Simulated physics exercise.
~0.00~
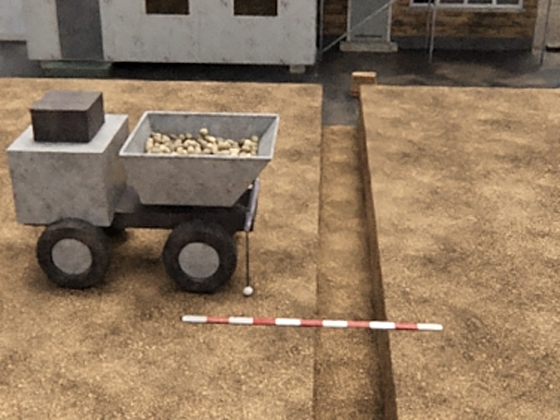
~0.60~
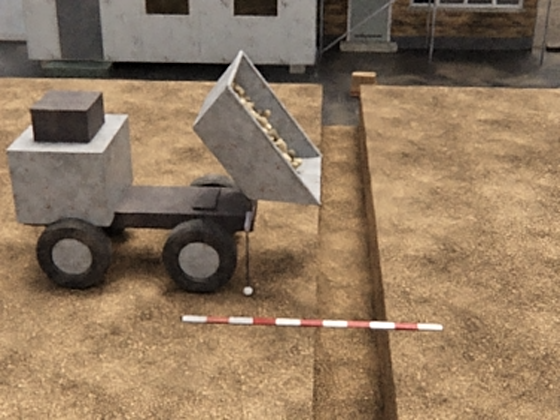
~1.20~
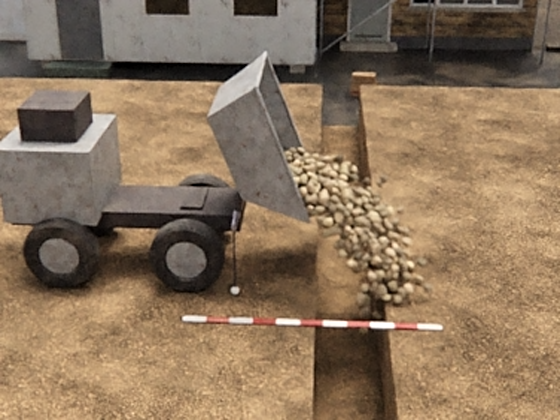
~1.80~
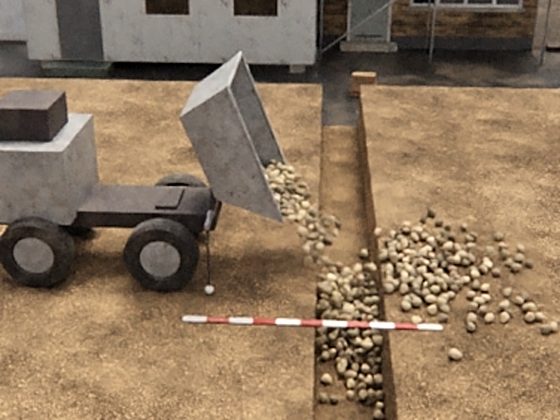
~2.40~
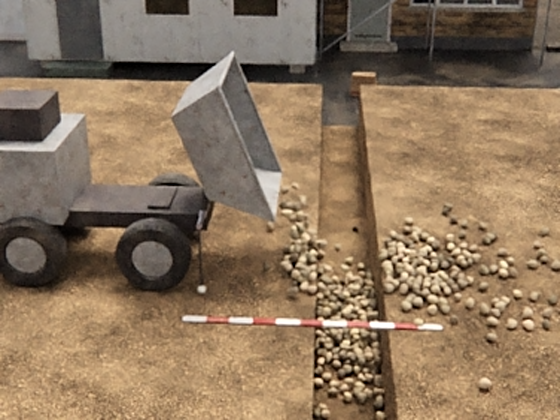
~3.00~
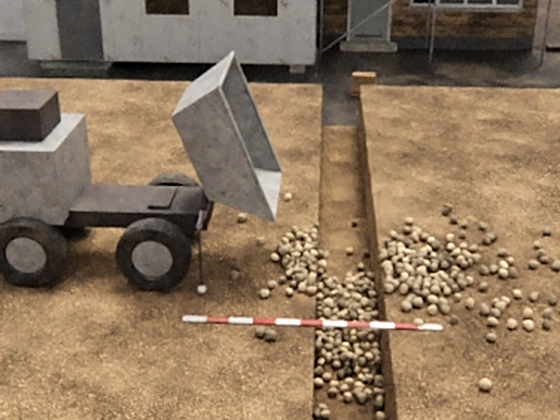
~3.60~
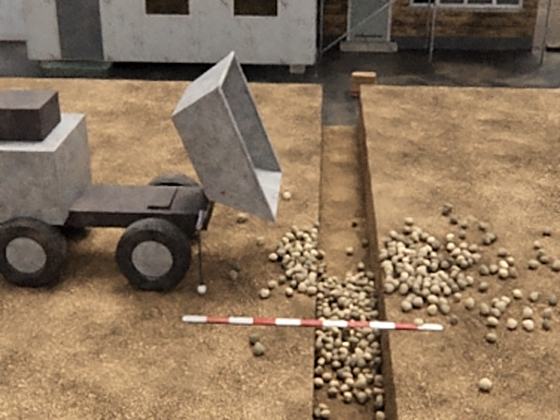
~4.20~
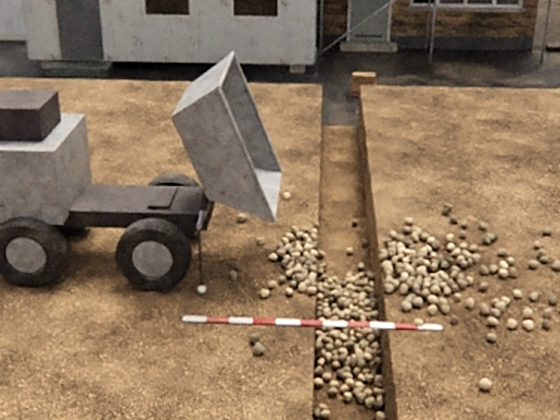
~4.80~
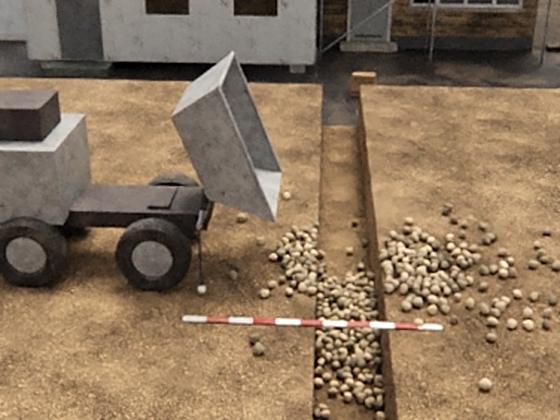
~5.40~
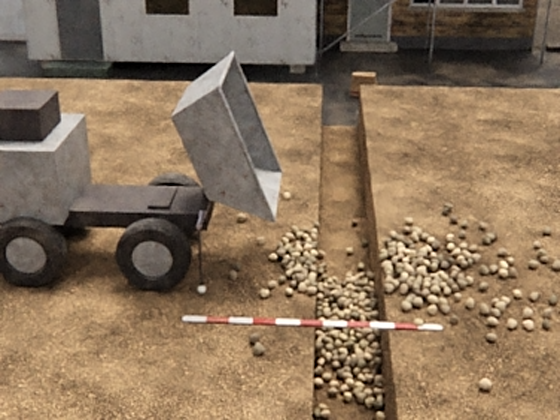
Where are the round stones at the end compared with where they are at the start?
At the start the stones sit in the dumper's skip, to the left of the trench. By the end they lie lower and further right, mostly in the trench with the rest scattered on the ground on both sides of it.
